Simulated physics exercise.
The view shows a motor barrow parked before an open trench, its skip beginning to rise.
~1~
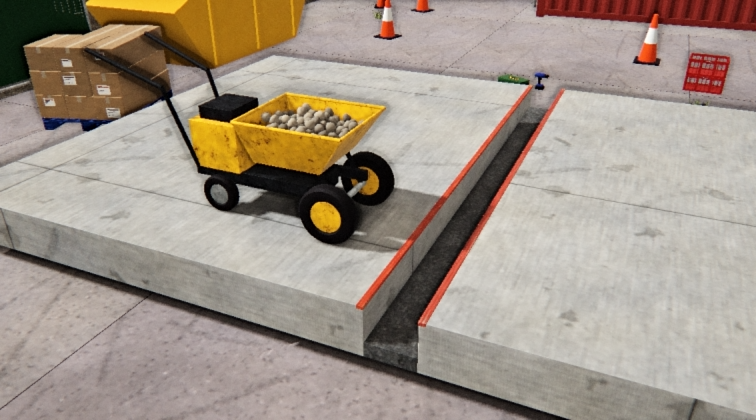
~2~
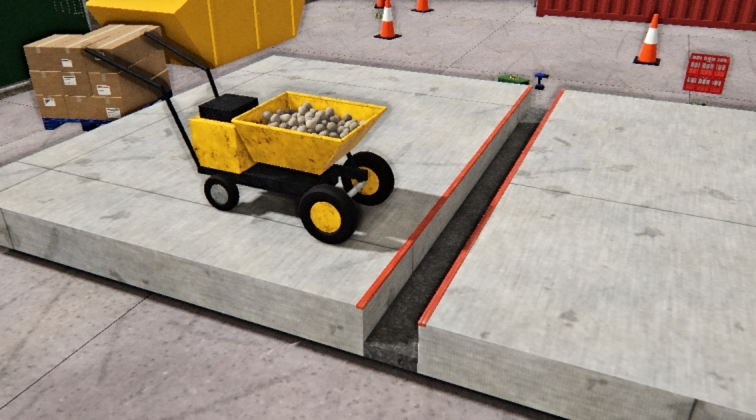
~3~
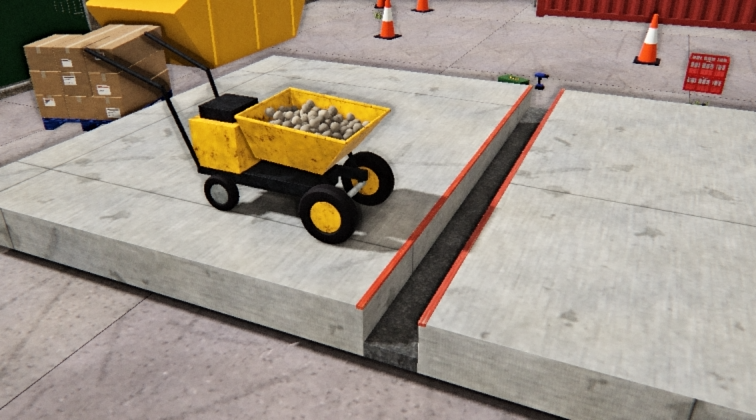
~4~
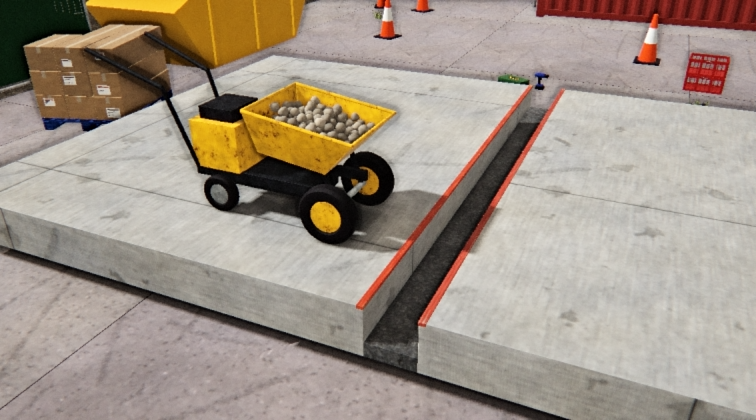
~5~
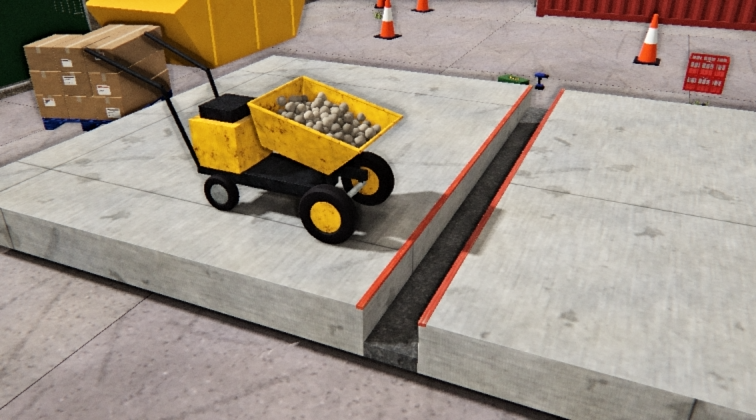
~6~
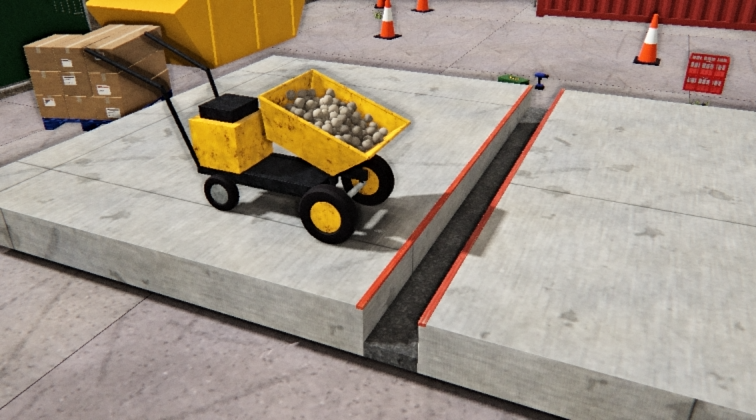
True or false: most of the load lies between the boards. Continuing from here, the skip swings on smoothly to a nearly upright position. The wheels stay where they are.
True.
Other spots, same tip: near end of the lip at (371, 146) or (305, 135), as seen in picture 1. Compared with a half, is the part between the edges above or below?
From the first position short of one half lands between the edges, from the second beyond one half.
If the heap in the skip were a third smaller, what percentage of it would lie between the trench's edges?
I'd put it at about 90 per cent.
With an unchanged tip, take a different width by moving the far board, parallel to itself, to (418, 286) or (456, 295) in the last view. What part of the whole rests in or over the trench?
Lab note: Try one about 40 %, try two about 100 %.
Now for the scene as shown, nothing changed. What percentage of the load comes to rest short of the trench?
Around 0 %.
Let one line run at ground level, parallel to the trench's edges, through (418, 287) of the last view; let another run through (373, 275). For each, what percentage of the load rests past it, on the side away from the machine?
Result, first then second: 50 %, 100 %.
Just after the last frame, skip tipped steeply; every one in the skip.
A moment on, skip tipped right over; roughly two thirds in the skip; roughly a quarter in or heaped over the trench; just a few beyond it; just a few falling.
Further on, skip tipped right over; just a few in the skip; the larger part in or heaped over the trench; about a tenth beyond it.
When it is over, skip tipped right over; the larger part in or heaped over the trench; about a tenth beyond it.
